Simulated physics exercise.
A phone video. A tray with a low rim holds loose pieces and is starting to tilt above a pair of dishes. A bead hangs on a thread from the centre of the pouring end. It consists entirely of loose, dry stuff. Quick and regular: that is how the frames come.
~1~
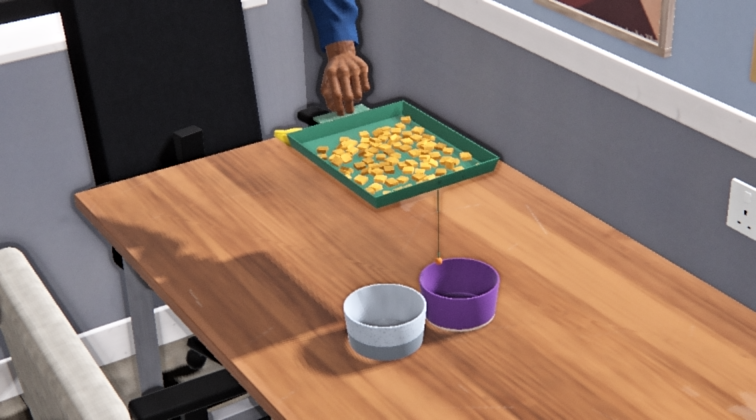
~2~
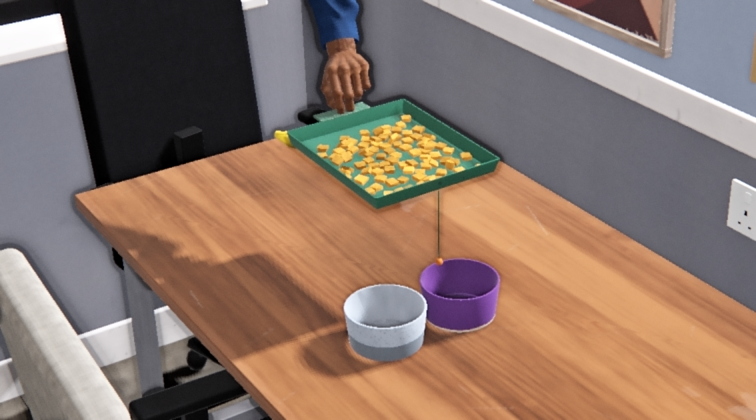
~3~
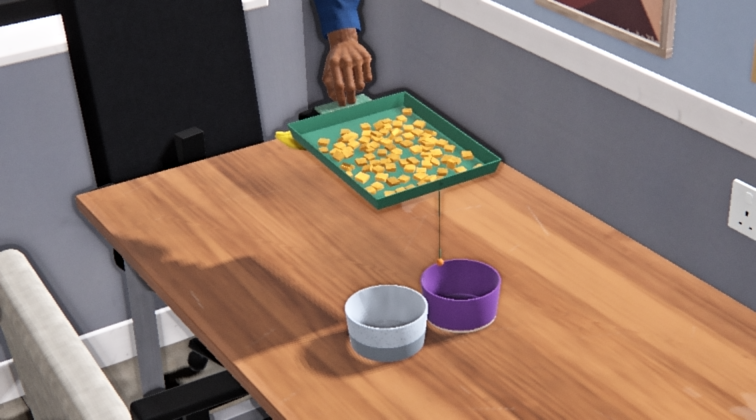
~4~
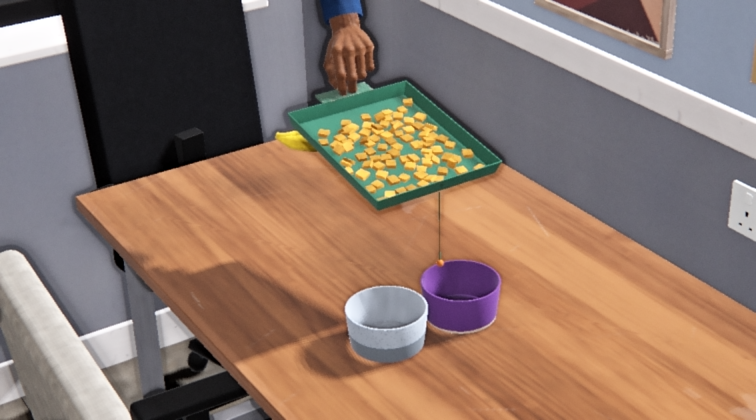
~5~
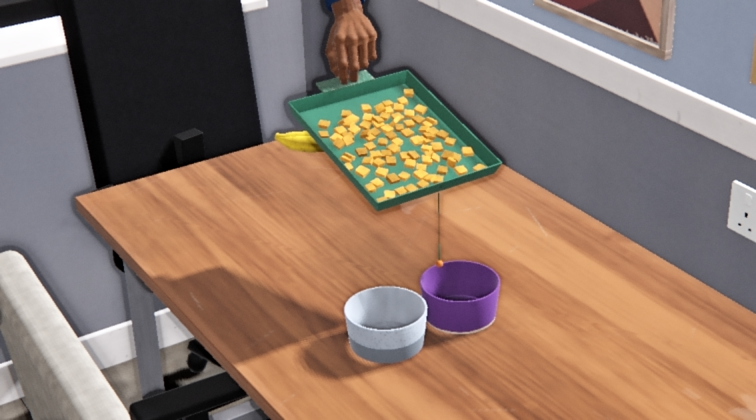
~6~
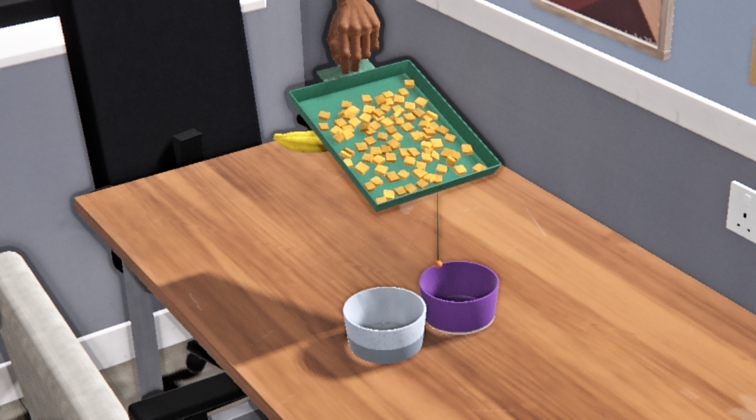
To begin with, a hand holds a green tray of small orange crackers nearly level above a wooden table, a bead hanging on a thread near a purple dish beside a pale grey one. The hand then gradually raises the tray's far end, steepening its slant, while the crackers stay spread across it.
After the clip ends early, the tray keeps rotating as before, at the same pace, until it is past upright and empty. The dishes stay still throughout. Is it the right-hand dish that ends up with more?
Yes, the right-hand one.
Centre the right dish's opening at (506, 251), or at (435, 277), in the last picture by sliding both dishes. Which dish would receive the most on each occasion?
The leftmost dish, then the rightmost dish.
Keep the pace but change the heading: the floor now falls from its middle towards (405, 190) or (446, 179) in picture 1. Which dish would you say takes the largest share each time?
Well, the dish on the left side comes out on top first, and then the dish on the right side does.
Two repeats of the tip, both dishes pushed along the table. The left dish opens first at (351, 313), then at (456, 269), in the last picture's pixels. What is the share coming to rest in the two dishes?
Around 30 per cent for the first position, around 20 per cent for the second.
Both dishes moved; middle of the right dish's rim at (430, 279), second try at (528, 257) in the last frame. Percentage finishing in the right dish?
Trial 1 about 20 %, trial 2 about 10 %.
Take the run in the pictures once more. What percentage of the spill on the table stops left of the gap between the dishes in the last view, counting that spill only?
10 in a hundred, roughly.
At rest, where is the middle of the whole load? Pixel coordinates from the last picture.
I'd mark it at roughly (459, 322).
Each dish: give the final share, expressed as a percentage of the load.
Final split: Left dish some 20 per cent, right dish some 40 per cent.
Shortly afterwards, tray tipped steeply; all but a few on the tray; only a few in the air.
Next, tray tipped past a quarter turn; near a quarter on the tray; a little in the left dish; a little in the right dish; a little outside both; near a third in the air.
Some moments later, tray tipped past a quarter turn; near a quarter in the left dish; near half in the right dish; near a third outside both.
In the end, tray tipped past a quarter turn; near a quarter in the left dish; near half in the right dish; near a third outside both.
